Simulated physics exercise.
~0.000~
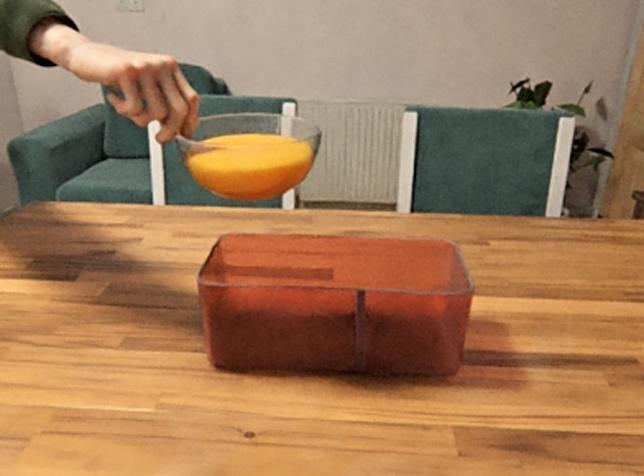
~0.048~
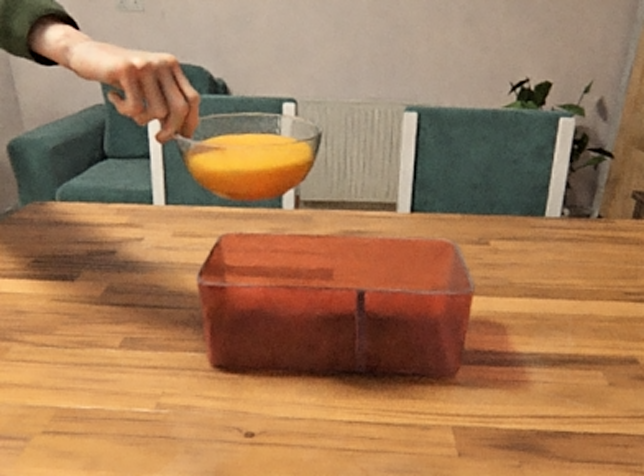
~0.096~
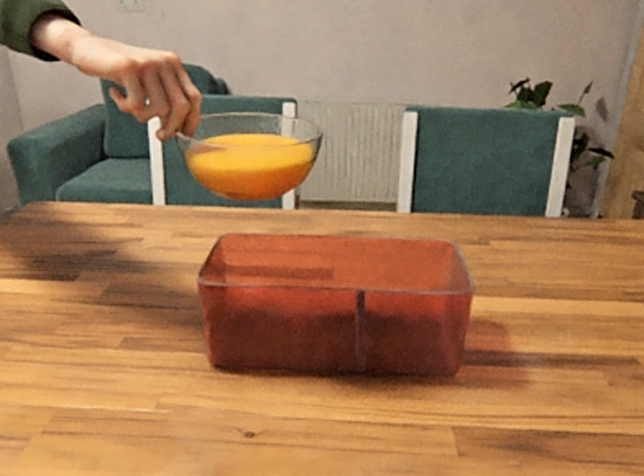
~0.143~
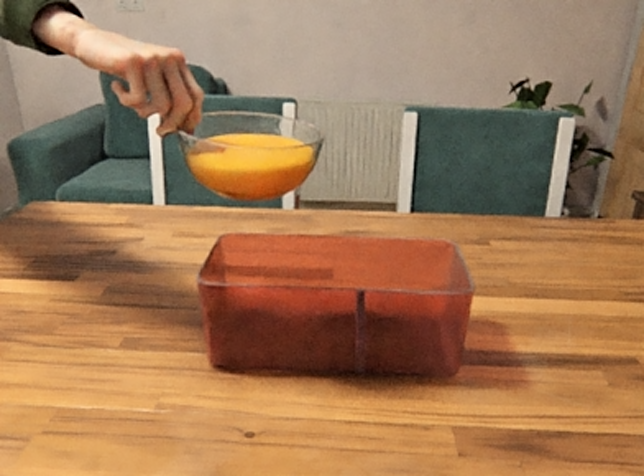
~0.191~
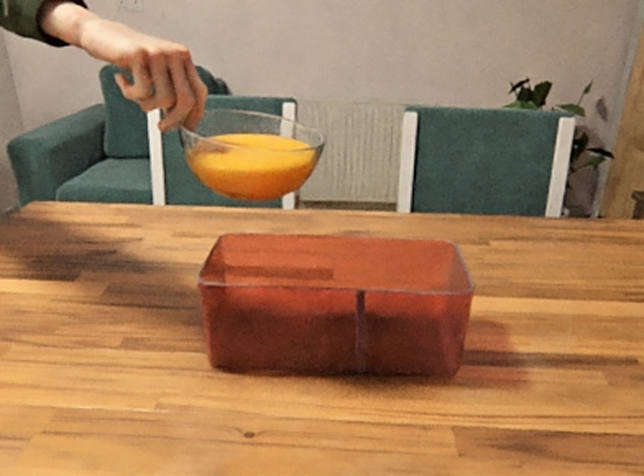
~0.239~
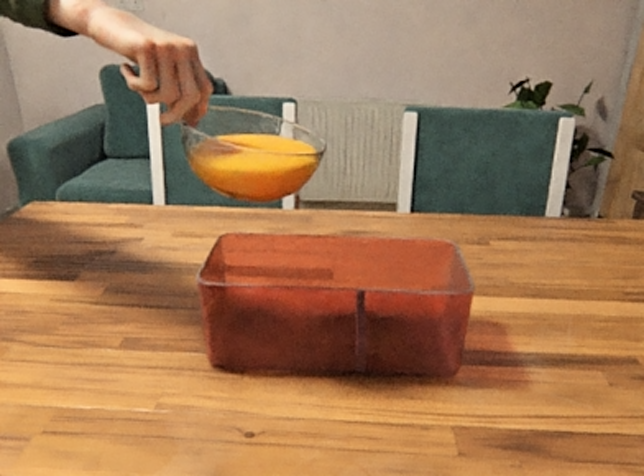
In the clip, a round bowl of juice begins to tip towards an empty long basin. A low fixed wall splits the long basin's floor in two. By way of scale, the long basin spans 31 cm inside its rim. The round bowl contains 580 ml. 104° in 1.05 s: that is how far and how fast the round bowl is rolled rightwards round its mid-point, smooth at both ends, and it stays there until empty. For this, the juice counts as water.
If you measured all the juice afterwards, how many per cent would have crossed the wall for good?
Around 46 per cent would have crossed.
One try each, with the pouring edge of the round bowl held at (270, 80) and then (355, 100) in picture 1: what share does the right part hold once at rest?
Try 1: Approx. 10 %; try 2: Approx. 75 %.
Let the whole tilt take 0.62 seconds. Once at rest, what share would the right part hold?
Estimate: Close to 30 per cent.
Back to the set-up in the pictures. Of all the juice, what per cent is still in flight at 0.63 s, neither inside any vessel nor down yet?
Some 38 % is the figure.
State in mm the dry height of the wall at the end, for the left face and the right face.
Noted: Left near 22 mm, right near 18 mm.
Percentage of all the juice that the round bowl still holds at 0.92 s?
2 %.
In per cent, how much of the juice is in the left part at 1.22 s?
I'd put it at close to 54 %.
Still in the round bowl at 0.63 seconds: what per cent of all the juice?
Some 44 per cent.
After 0.63 s the tilt is 68° and 44 per cent is still to pour, 6 is left of the wall and 13 right of it.
After 0.92 s the tilt is 100° and 2 per cent is still to pour, 46 is left of the wall and 46 right of it.
After 1.22 s the tilt is 104° and 0 per cent is still to pour, 54 is left of the wall and 46 right of it.
After 1.55 s the tilt is 104° and 0 per cent is still to pour, 54 is left of the wall and 46 right of it.
In the end 54 per cent lies left of the wall, 46 right of it and 1 outside.
